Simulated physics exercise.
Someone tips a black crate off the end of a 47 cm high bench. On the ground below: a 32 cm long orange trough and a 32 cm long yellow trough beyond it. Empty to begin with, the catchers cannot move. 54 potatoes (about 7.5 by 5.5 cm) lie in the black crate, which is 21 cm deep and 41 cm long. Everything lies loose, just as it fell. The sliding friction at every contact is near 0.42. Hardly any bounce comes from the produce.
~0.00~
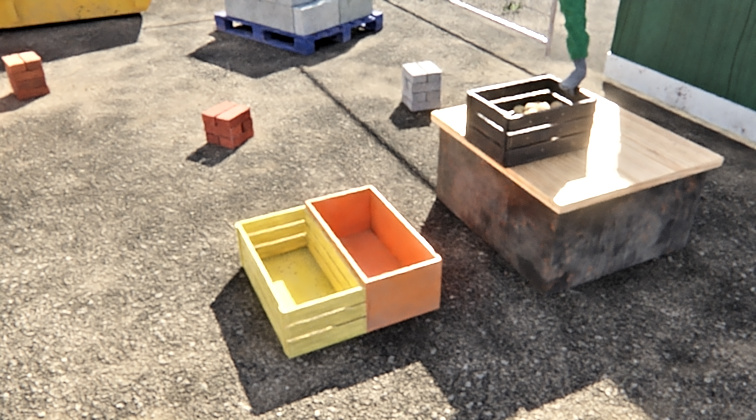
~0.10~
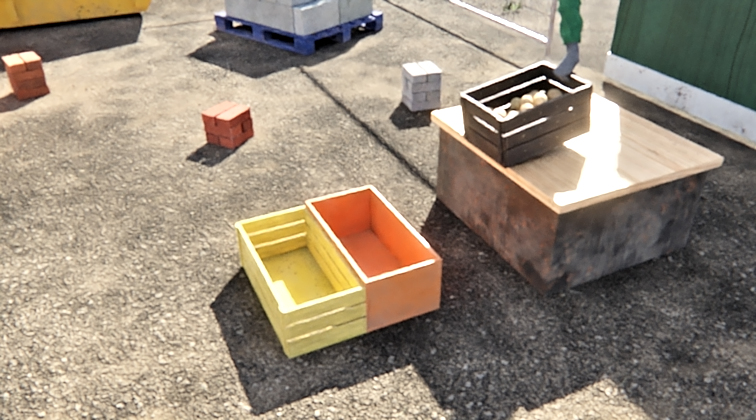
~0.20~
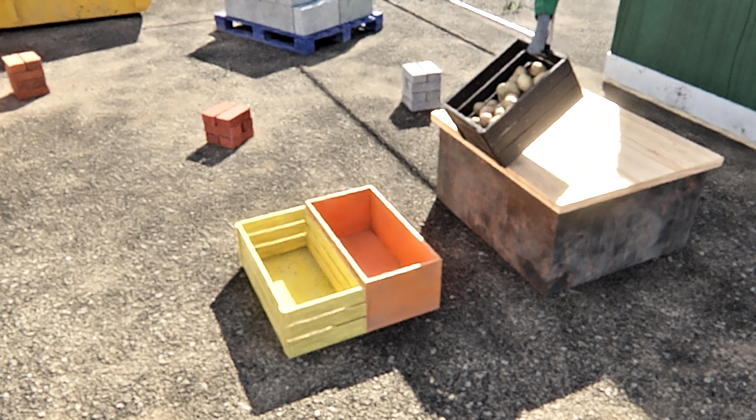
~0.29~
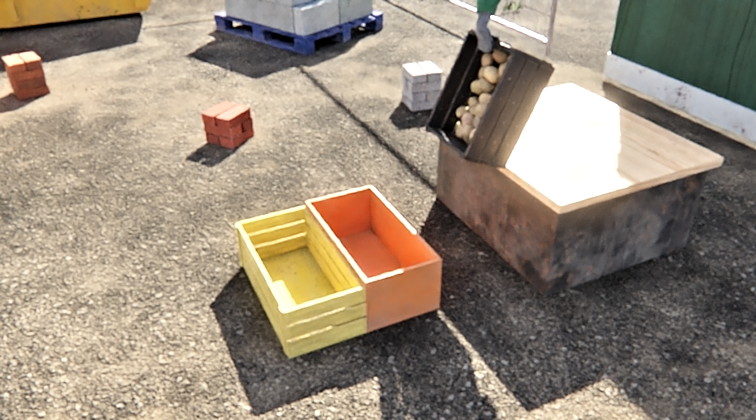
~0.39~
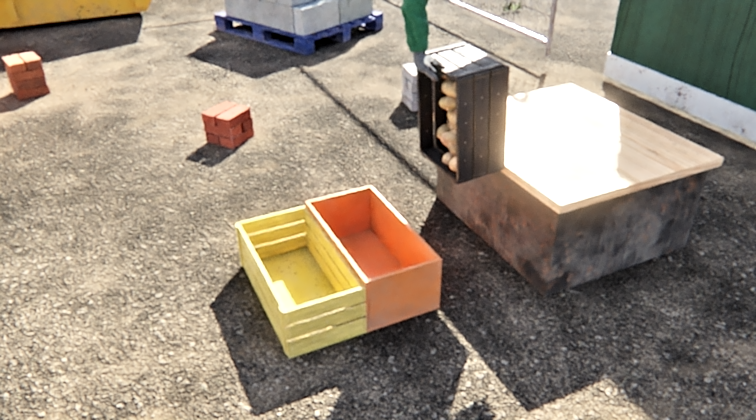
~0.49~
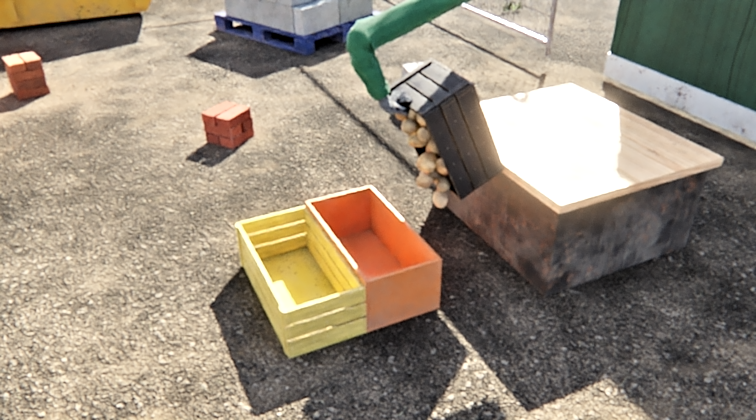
Sunlit yard with a green arm tipping a black crate off a bench near empty yellow and orange troughs, potatoes tumbling out.
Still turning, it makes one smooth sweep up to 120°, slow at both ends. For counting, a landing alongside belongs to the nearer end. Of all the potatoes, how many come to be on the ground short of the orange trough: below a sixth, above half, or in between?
I'd put the share on the ground short of the orange trough at between one sixth and one half.
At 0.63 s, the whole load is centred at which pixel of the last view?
Centre: Approx. (398, 199).
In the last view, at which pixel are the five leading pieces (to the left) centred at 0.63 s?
They'd be centred about (345, 215) in the last picture.
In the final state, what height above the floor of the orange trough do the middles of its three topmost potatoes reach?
I'd say near 3 cm.
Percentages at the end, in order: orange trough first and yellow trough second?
My estimate is some 40 per cent, then some 15 per cent.
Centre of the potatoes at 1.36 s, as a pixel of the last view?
Centre: Approx. (375, 264).
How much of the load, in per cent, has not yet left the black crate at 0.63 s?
Around 15 per cent of the load.
After 0.63 s, tilt 120°; 8 still in the black crate, 6 in the orange trough, 2 on the ground short of the orange trough and 38 in the air.
After 0.80 s, tilt 120°; 21 in the orange trough, 5 in the yellow trough, 11 on the ground short of the orange trough and 17 in the air.
After 1.05 s, tilt 120°; 22 in the orange trough, 9 in the yellow trough, 21 on the ground short of the orange trough and 2 on the ground beyond the yellow trough.
Outcome (at 1.36 s), 22 in the orange trough, 9 in the yellow trough, 21 on the ground short of the orange trough and 2 on the ground beyond the yellow trough. Asked share, 21 of 54, 39 per cent.
